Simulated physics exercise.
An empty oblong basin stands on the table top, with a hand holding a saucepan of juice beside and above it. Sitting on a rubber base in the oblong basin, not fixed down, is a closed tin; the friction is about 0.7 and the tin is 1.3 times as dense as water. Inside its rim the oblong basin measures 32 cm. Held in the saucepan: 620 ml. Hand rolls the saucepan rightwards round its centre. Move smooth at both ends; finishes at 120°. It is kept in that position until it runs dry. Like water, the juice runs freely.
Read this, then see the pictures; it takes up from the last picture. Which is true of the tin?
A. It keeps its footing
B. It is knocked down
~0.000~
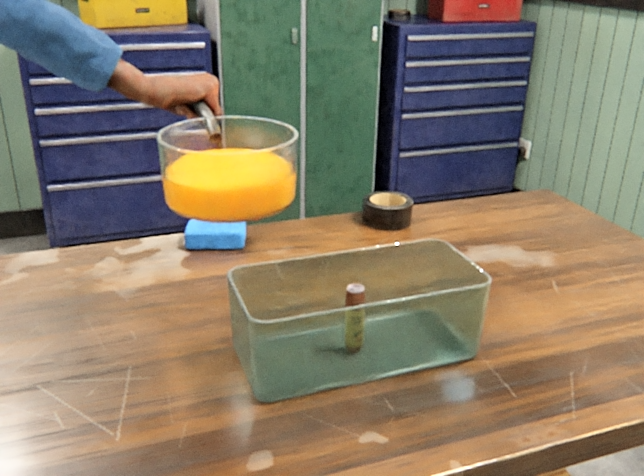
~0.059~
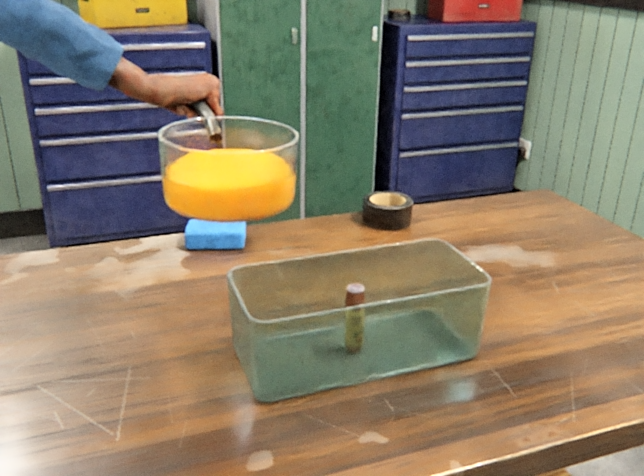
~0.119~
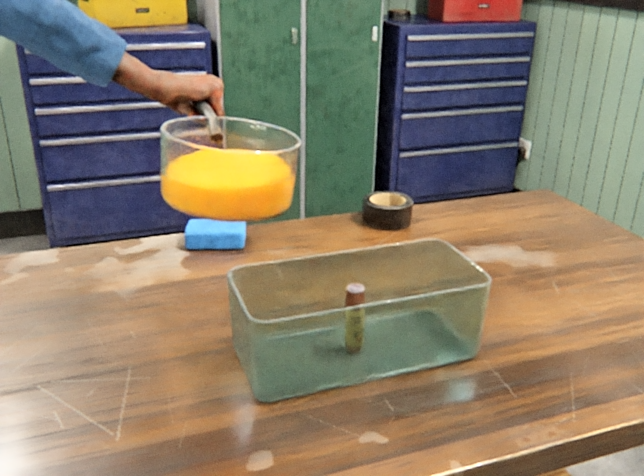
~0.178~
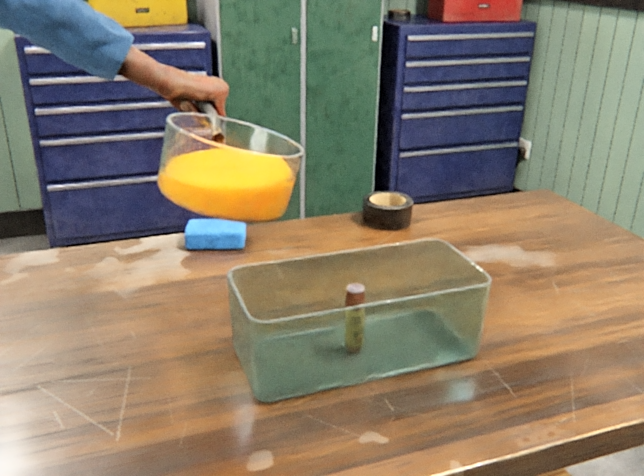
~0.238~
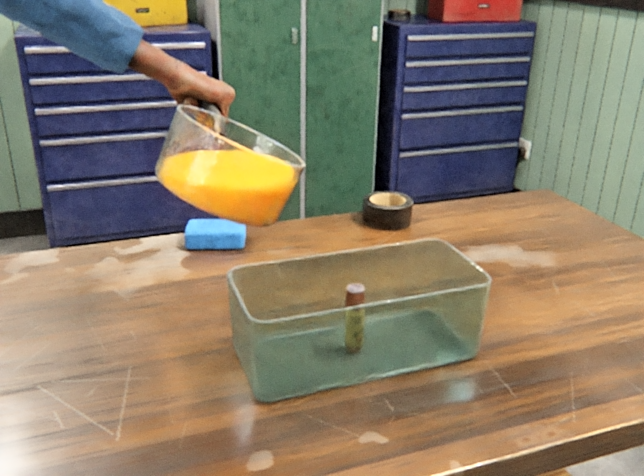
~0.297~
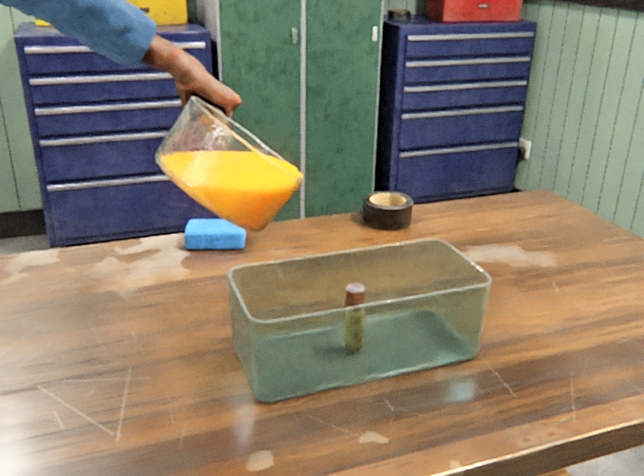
It is knocked down (B).
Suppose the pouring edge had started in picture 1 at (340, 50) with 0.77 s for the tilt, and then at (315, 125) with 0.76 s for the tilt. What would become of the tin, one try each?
Try 1: Tipped over; try 2: Tipped over.
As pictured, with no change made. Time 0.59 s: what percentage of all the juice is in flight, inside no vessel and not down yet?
Close to 42 per cent, I'd say.
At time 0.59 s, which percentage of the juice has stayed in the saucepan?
24 %.
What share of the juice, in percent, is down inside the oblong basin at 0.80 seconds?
The fraction sits near 90 in a hundred.
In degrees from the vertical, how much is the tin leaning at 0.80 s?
It tilts roughly 25° from upright.
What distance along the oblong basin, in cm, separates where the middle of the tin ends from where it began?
Roughly 7.0 cm.
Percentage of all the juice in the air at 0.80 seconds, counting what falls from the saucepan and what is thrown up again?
About 8 percent.
After 0.59 s the tilt is 104° and 23 per cent is still to pour; the tin stands where it began.
After 0.80 s the tilt is 120° and 2 per cent is still to pour; the tin leans 27°.
After 1.03 s the tilt is 120° and 0 per cent is still to pour; the tin lies on its side.
After 1.27 s the tilt is 120° and 0 per cent is still to pour; the tin lies on its side.
In the end the tin lies on its side.
